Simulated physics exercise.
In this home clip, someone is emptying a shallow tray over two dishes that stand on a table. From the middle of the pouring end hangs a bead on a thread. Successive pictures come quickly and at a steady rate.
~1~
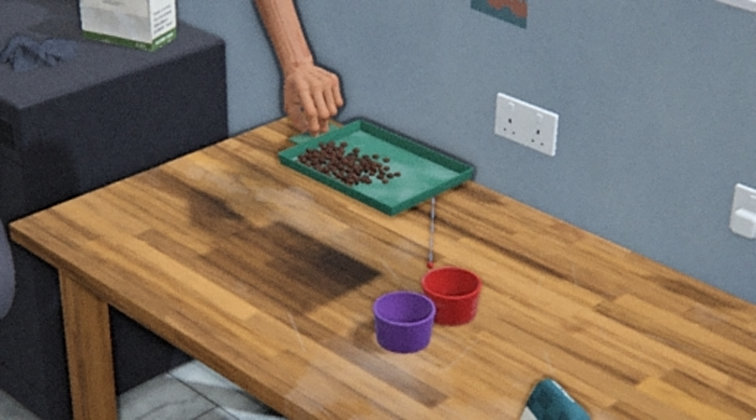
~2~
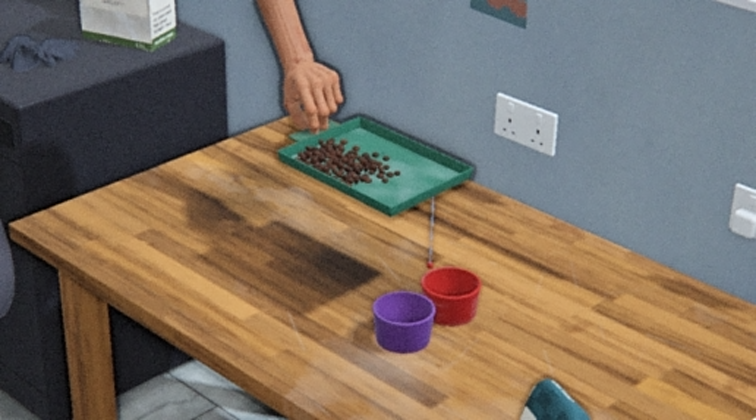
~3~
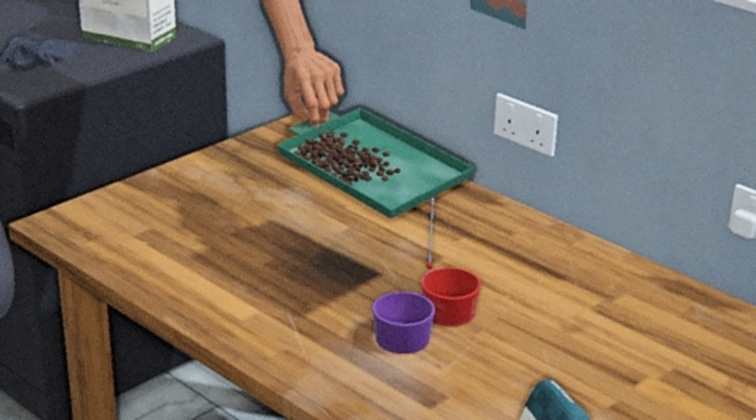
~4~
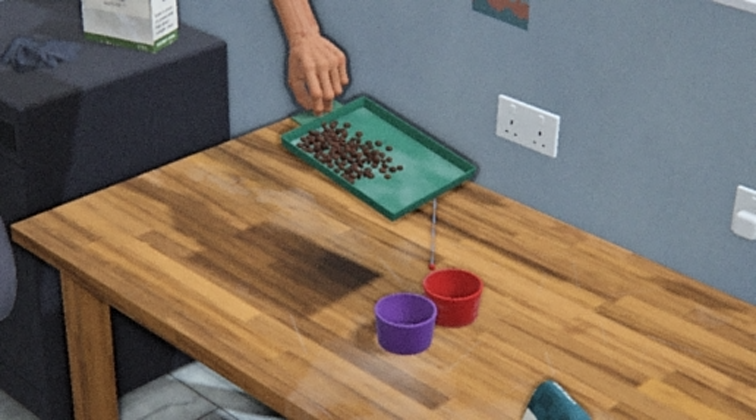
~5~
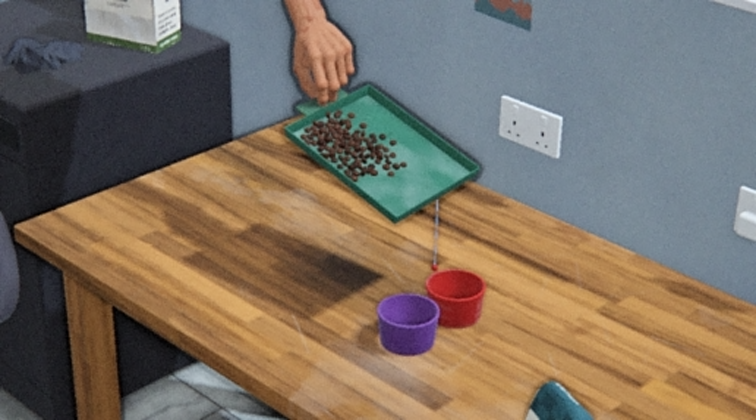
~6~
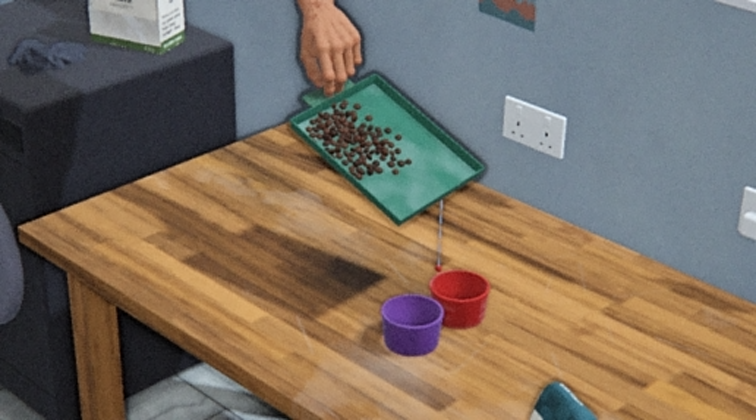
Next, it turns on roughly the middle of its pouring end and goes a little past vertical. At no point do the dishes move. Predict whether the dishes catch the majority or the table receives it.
The dishes catch the majority.
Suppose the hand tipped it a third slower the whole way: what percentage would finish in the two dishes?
Estimated share: Some 80%.
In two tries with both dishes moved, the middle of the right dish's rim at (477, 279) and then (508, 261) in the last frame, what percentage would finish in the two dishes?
First placement: Some 60 %; second placement: Some 0 %.
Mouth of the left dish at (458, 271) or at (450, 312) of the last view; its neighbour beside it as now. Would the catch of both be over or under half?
At the first place not half, at the second less than half.
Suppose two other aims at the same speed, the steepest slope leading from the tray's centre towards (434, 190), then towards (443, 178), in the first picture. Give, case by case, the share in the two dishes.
In order, some 40 % and some 0 %.
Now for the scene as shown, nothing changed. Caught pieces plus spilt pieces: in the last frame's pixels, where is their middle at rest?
Close to (415, 336) in the last view.
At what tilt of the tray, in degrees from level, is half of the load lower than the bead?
Close to 90° of tilt at that moment.
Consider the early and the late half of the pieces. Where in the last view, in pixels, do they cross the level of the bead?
For the early half I get (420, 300), and for the late half (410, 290).
Just after the last frame, tray tipped steeply; the larger part on the tray; about a tenth in the air.
A moment on, tray tipped past a quarter turn; roughly a quarter on the tray; roughly half in the left dish; just a few in the right dish; roughly a quarter outside both; about a tenth in the air.
Further on, tray tipped past a quarter turn; roughly two thirds in the left dish; about a tenth in the right dish; roughly a third outside both.
When it is over, tray tipped past a quarter turn; roughly two thirds in the left dish; about a tenth in the right dish; roughly a third outside both.
